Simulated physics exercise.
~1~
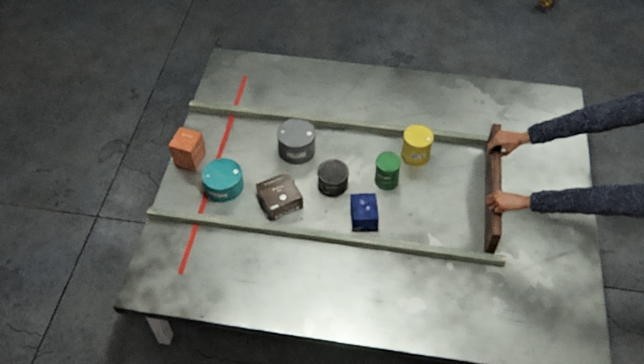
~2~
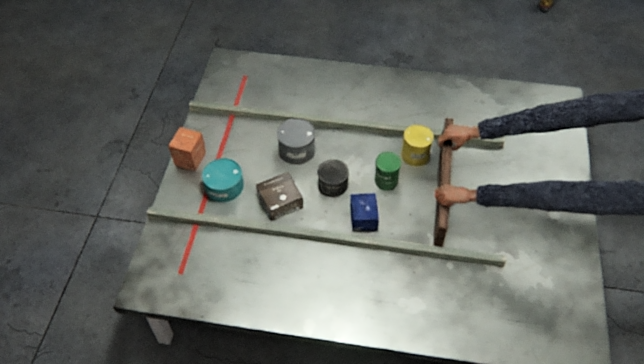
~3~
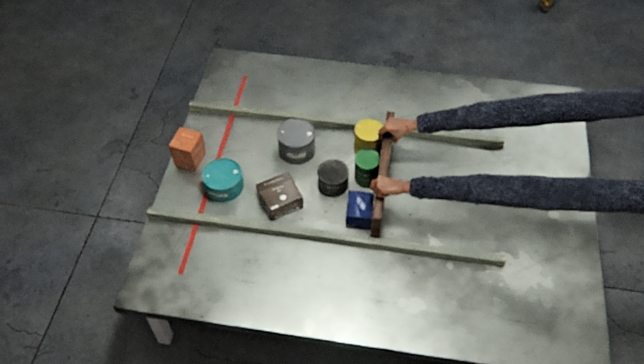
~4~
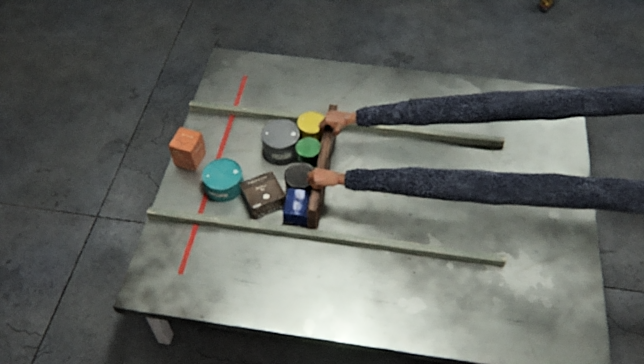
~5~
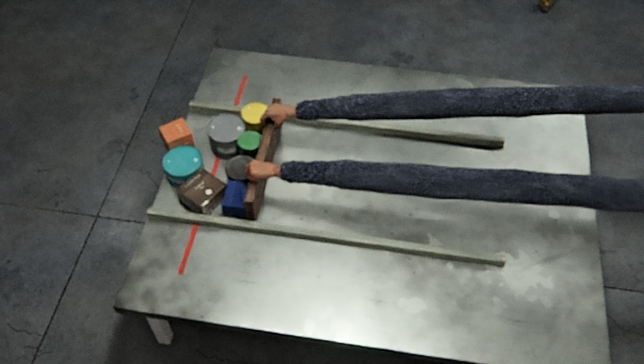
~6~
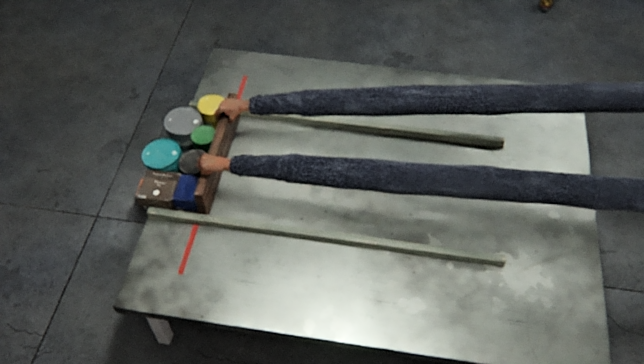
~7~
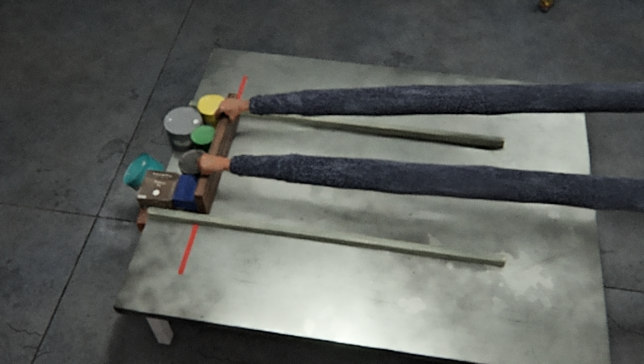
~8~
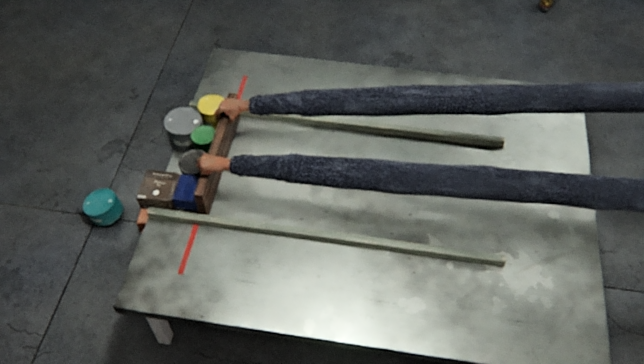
The video shows two hands pushing a wooden plank left along a railed table, gathering canisters and boxes and shoving them past a red line until the plank stops; the orange box and turquoise canister drop off the left end, while the others stay bunched against the plank.
